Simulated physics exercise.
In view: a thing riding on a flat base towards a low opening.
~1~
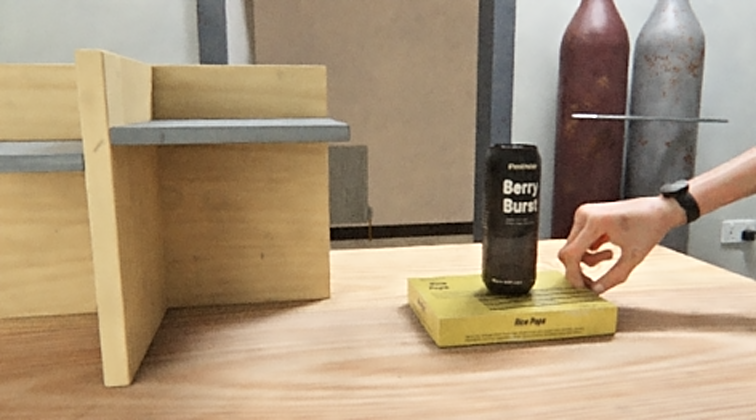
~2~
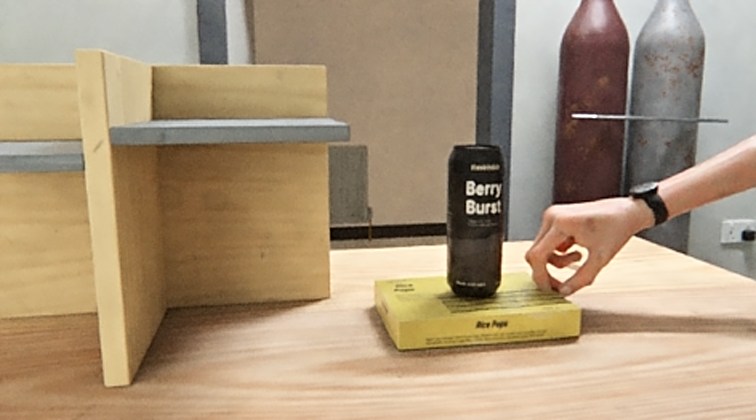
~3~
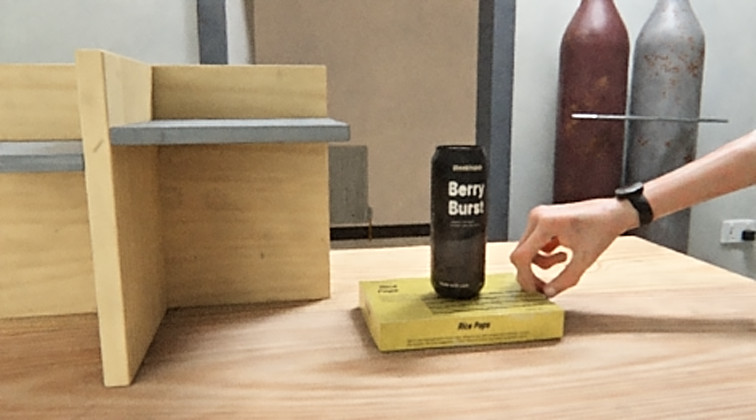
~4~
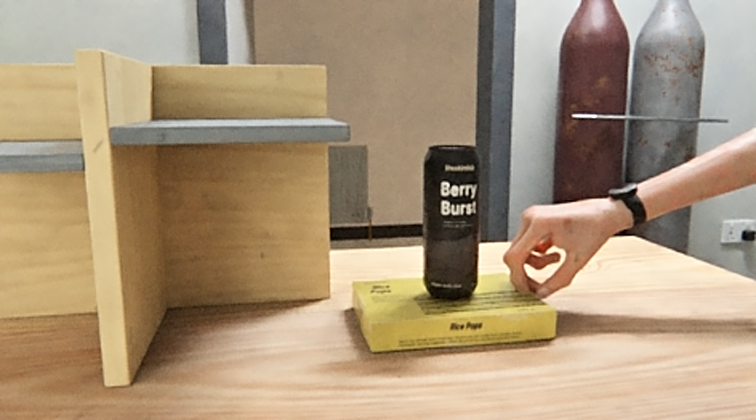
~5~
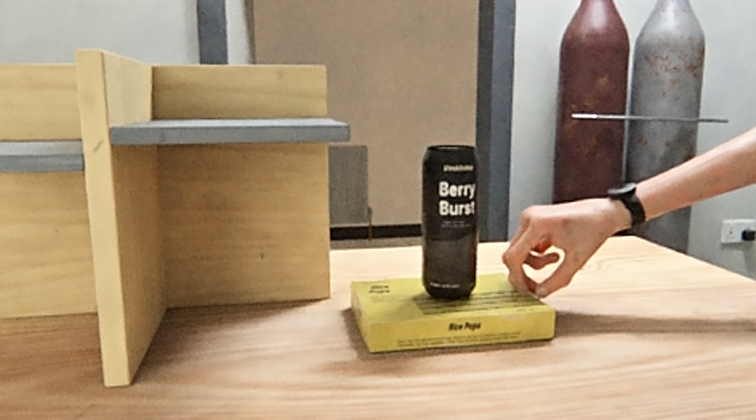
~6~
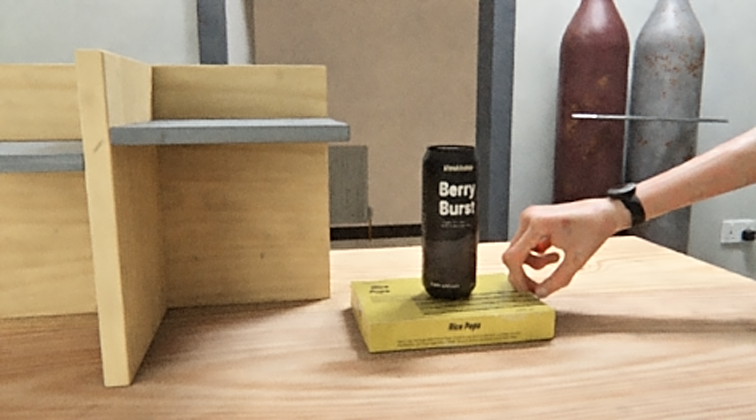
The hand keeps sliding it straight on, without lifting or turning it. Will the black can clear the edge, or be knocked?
The black can rides in untouched.
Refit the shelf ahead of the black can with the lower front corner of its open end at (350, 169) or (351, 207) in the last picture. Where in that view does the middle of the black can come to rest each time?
Close to (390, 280) and (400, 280).
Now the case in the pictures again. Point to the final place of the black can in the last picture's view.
Near (252, 230).
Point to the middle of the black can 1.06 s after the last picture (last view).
Near (370, 225).
Then, 1.06 s later than the last frame, black can riding along near (370, 225).
When it is over, the black can passes below, near (252, 230).
